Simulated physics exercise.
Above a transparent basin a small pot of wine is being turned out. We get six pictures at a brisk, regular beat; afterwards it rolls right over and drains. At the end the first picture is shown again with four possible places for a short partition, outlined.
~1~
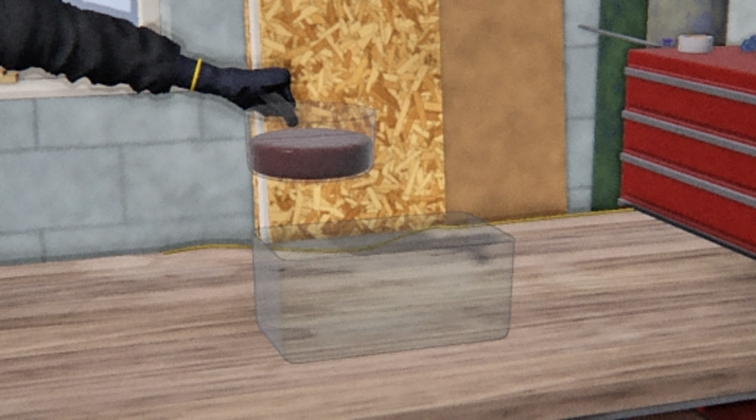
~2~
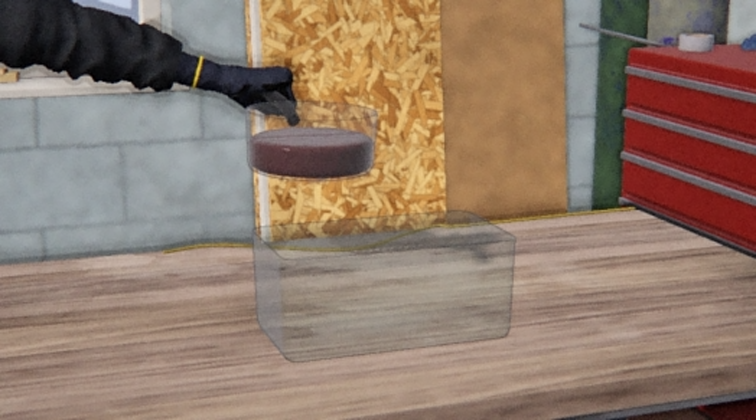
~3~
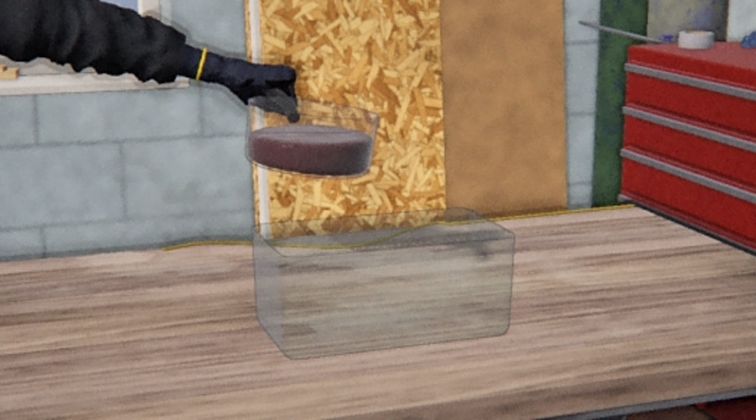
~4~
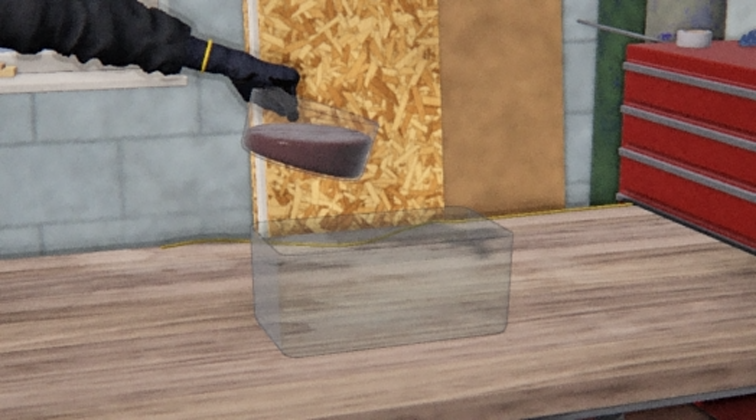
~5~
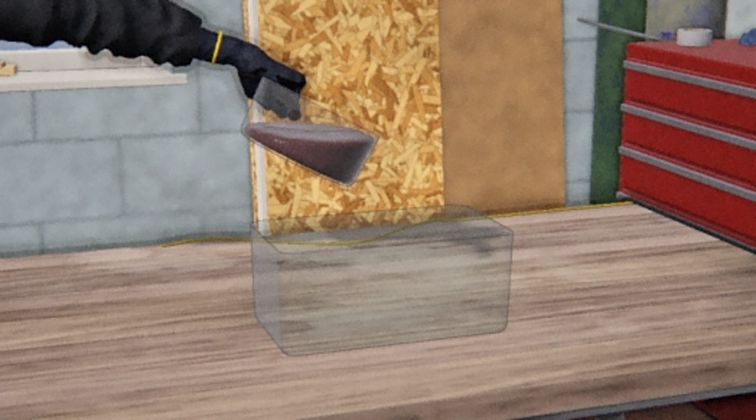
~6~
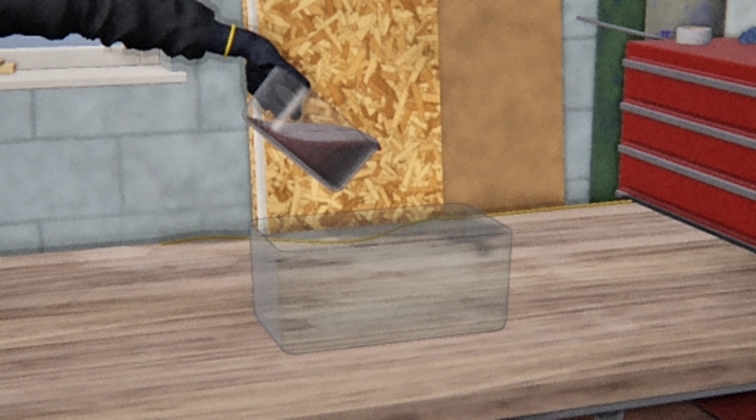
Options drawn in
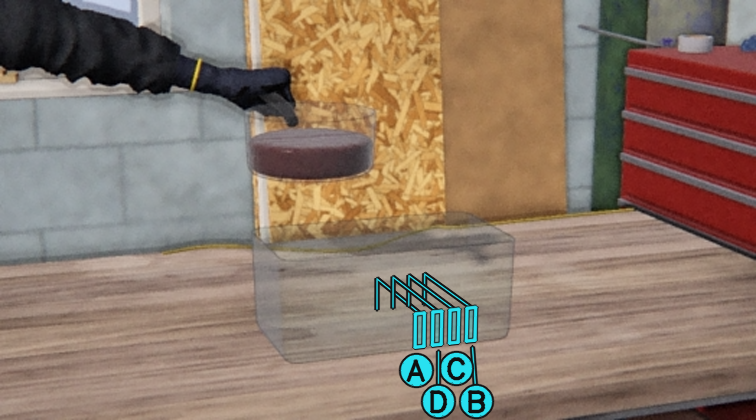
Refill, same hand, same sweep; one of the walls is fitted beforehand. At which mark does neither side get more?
Go for A.
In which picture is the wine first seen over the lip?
In picture 6.
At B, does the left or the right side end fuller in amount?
More ends on the left.
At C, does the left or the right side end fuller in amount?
More ends on the left.
On the marked copy, A at (421, 353); B at (472, 347); C at (455, 349); D at (438, 351).
If A is chosen, about 51 % ends left of the wall and 48 % right of it.
If B is chosen, about 91 % ends left of the wall and 7 % right of it.
If C is chosen, about 91 % ends left of the wall and 6 % right of it.
If D is chosen, about 74 % ends left of the wall and 24 % right of it.
